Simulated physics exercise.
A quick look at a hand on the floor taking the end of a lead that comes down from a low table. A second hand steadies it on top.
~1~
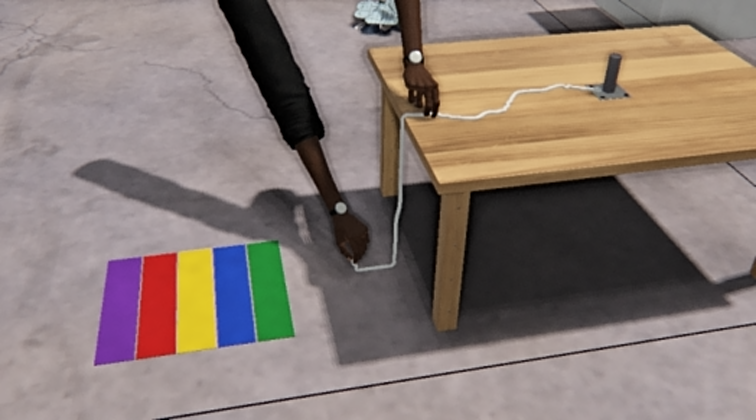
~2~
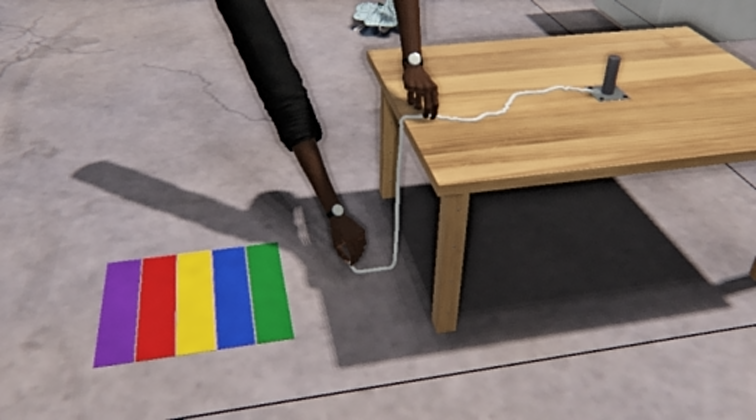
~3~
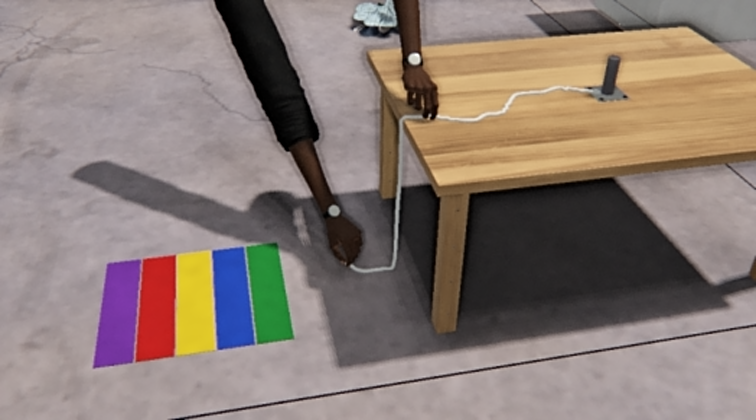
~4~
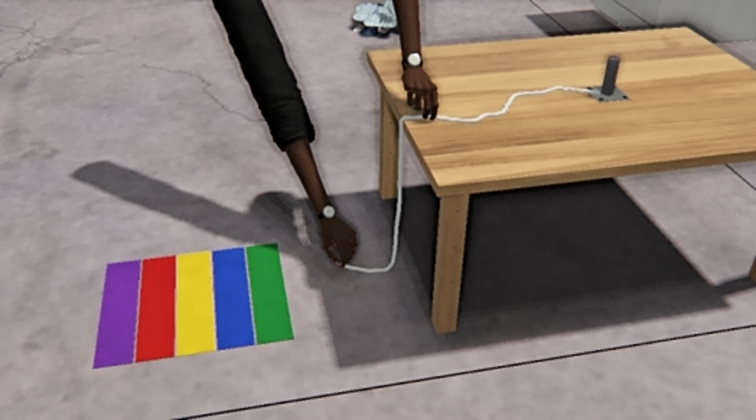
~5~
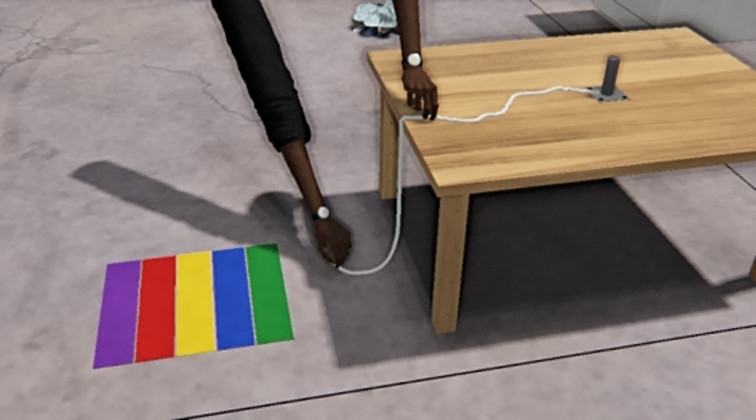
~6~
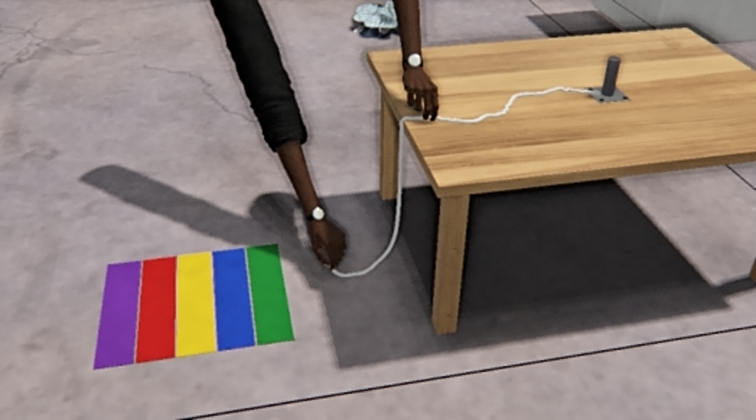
A hand near the floor draws the end of a white cord slowly a short way left, toward a striped multicolored patch, while another hand rests on the cord at the edge of a wooden table.
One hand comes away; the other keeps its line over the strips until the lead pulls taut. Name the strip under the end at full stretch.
The end stops over the yellow strip.
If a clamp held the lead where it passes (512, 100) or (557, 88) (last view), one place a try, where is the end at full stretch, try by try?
In that order: (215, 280) and (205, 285).
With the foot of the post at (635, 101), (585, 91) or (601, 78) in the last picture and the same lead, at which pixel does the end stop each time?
The places are (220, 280), (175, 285) and (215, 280).
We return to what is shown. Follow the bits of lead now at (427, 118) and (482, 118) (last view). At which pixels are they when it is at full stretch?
About (392, 132), and the other about (447, 114).
Early on, end near (249, 277); over green.
Midway, end near (213, 281); over blue.
At the end of the slack, end near (192, 284); over yellow. It gets as far as the yellow strip.
